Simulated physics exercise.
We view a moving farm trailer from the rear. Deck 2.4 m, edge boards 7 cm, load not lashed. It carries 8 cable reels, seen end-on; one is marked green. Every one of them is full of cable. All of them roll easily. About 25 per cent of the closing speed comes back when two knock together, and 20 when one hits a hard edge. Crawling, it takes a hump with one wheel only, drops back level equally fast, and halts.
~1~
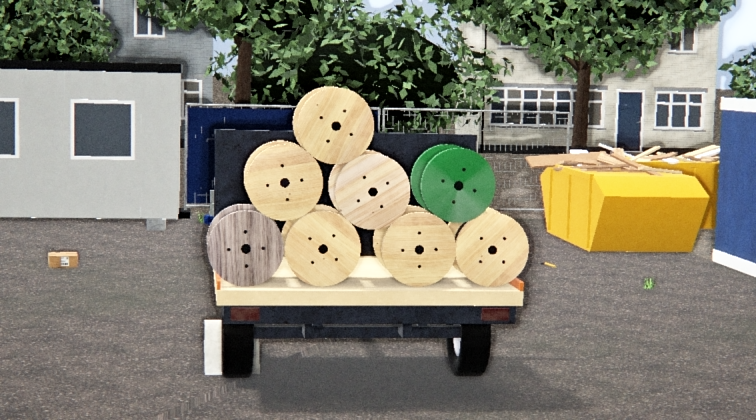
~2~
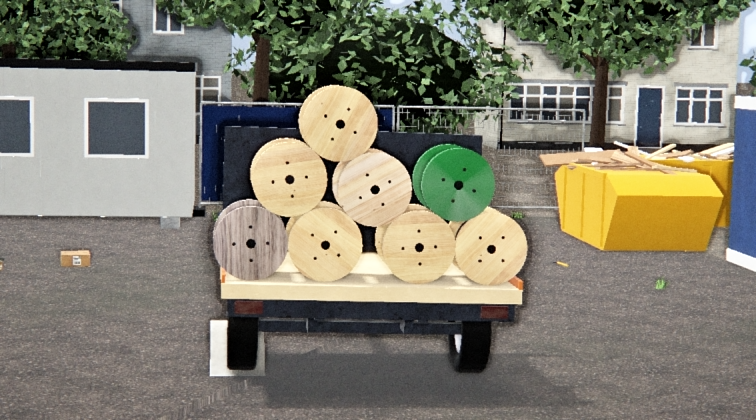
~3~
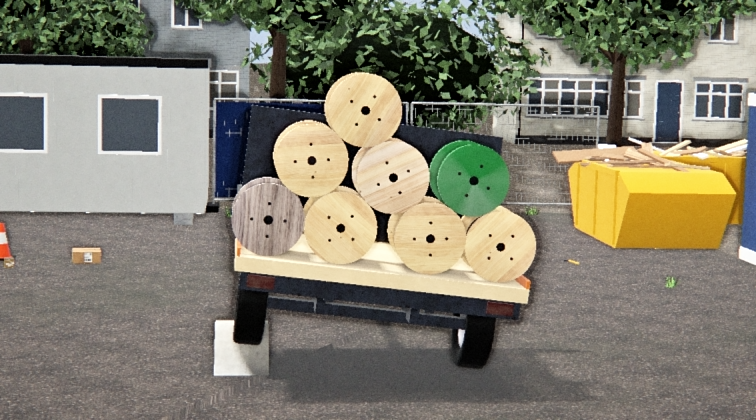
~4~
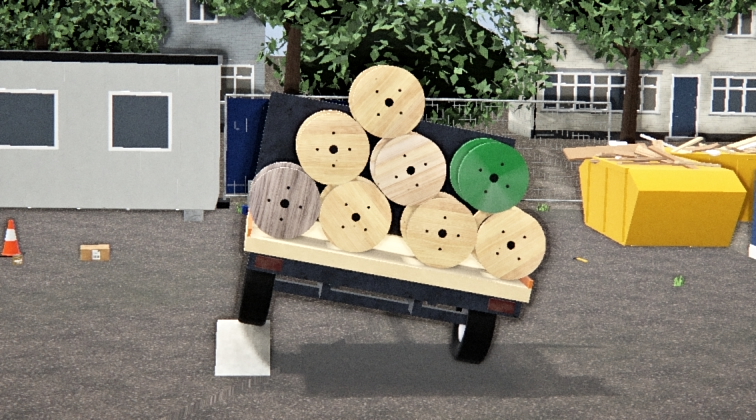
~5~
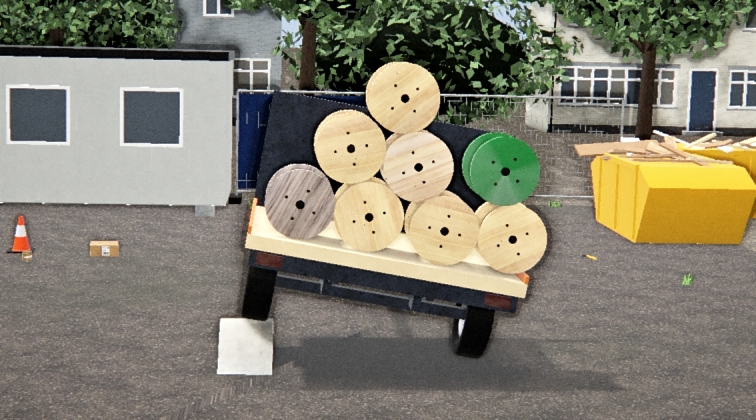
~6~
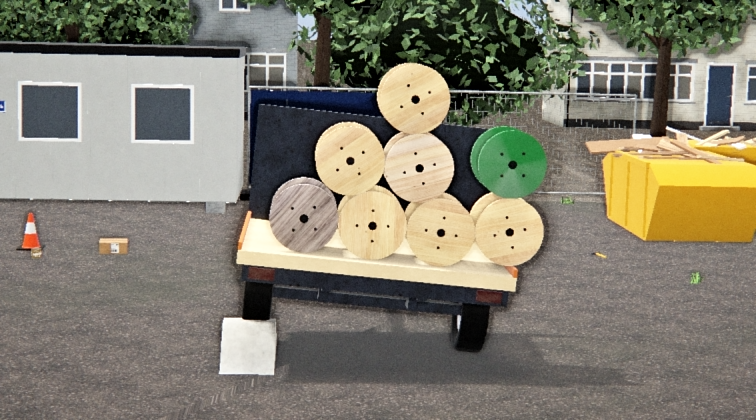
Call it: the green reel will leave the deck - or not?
It will.
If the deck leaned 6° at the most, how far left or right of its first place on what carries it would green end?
Result: Around 0 cm rightwards.
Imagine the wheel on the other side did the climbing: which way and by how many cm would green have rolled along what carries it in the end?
Shift: Near 15 cm to the left.
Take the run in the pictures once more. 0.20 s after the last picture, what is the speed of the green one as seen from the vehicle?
Near 0.6 m/s at that time.
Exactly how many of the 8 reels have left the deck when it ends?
That comes to 3 in total.
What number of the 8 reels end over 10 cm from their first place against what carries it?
Altogether it comes to 7.
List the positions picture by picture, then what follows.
In the first frame, green (459, 186); 4 of the 8 make up the bottom layer.
In the second frame, green (459, 185); the deck slopes 1° down to the right.
In the third frame, green (474, 181); the deck slopes 6° down to the right.
In the fourth frame, green (494, 178); the deck slopes 10° down to the right.
In the fifth frame, green (505, 172); the deck slopes 10° down to the right.
In the sixth frame, green (513, 165); the deck slopes 5° down to the right.
Then, 0.2 s past the sixth picture, green is dropping off the right side; 1 gone from the deck.
Then, 0.3 s past the sixth picture, green is dropping off the right side; 2 gone from the deck.
Then, 0.4 s past the sixth picture, green is dropping off the right side; 2 gone from the deck.
Then, 0.5 s past the sixth picture, green is dropping off the right side; 2 gone from the deck.
Finally (4.1 s after the last picture), green is on the ground to the right; 3 gone from the deck.
